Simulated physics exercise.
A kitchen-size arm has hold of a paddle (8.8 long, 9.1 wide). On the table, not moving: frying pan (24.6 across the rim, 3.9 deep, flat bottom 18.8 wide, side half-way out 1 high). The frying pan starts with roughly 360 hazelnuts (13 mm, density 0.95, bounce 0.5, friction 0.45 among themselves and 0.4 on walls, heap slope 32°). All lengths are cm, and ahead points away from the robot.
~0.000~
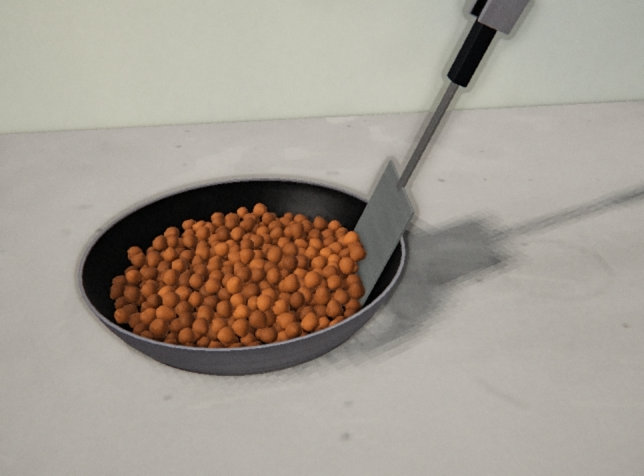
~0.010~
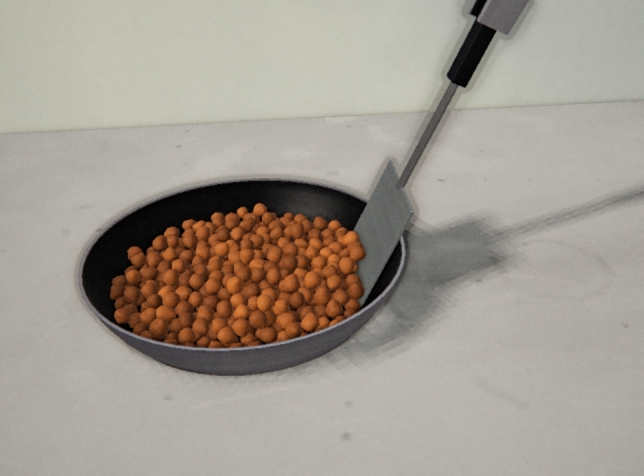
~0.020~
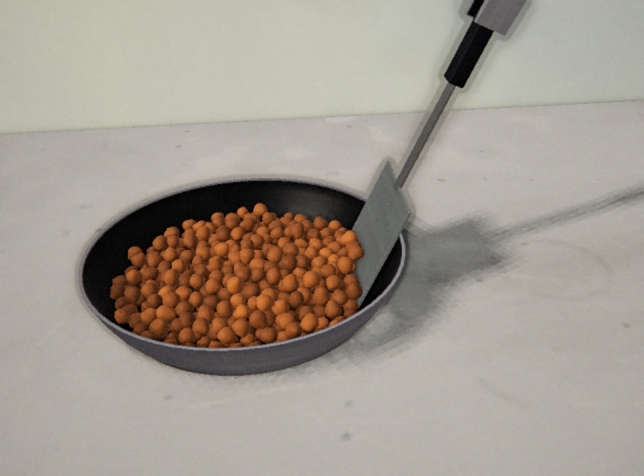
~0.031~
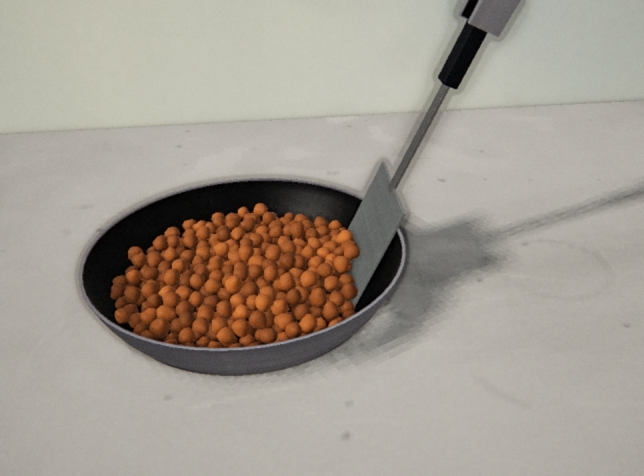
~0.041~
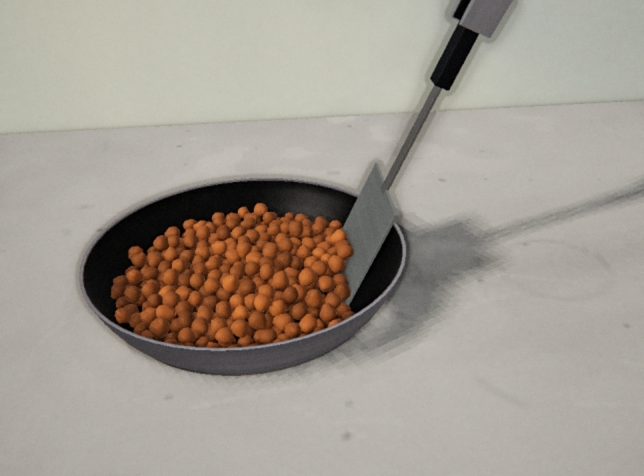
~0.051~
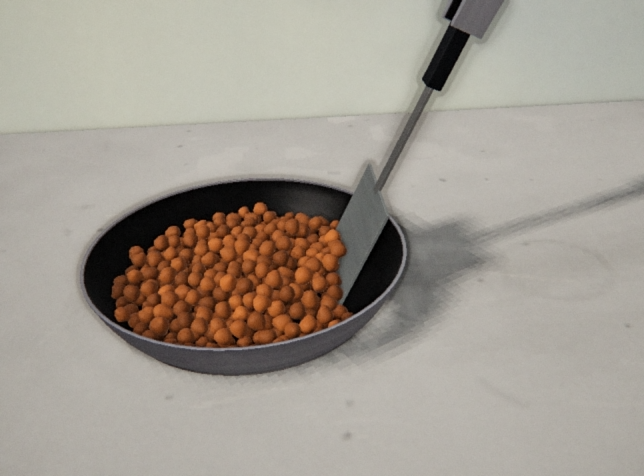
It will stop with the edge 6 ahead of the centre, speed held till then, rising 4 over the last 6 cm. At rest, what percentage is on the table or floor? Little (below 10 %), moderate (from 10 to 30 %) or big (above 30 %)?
A little share, below 10 %, ends on the table or floor.
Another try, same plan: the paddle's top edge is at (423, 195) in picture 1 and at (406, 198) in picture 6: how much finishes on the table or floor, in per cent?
Some 5 per cent.
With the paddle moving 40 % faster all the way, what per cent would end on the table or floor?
In that case some 15 per cent.
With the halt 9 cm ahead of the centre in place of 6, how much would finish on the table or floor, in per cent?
In that case some 25 per cent.
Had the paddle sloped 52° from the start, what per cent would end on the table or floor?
It would be near 10 per cent.
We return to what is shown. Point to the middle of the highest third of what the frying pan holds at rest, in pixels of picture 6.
At about (145, 260).
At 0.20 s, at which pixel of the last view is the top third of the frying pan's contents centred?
Near (185, 254).
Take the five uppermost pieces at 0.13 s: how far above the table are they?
About 5 cm.
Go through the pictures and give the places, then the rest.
The first picture shows paddle top edge at (402, 184), sloping 65°; upper third of the load around (250, 266), from x 115 to 360, top at y 210; 359 in the frying pan.
The second picture shows paddle top edge at (401, 184), sloping 65°; upper third of the load around (253, 267), from x 115 to 355, top at y 210.
The third picture shows paddle top edge at (399, 185), sloping 65°; upper third of the load around (253, 267), from x 120 to 355, top at y 210.
The fourth picture shows paddle top edge at (393, 186), sloping 65°; upper third of the load around (256, 267), from x 120 to 350, top at y 210.
The fifth picture shows paddle top edge at (386, 187), sloping 65°; upper third of the load around (261, 268), from x 120 to 350, top at y 210.
The sixth picture shows paddle top edge at (378, 188), sloping 65°; upper third of the load around (261, 265), from x 120 to 350, top at y 210; 359 in the frying pan.
By 0.13 s, sloping 65°, highest piece 5 above the table; 359 in the frying pan.
By 0.20 s, sloping 65°, highest piece 6 above the table; 359 in the frying pan.
By 0.44 s, sloping 65°, highest piece 5 above the table; 340 in the frying pan, 19 on the table or floor.
By 1.49 s, sloping 65°, highest piece 5 above the table; 339 in the frying pan, 20 on the table or floor.
Final count, 339 in the frying pan, 20 on the table or floor. That is 6 % on the table or floor.
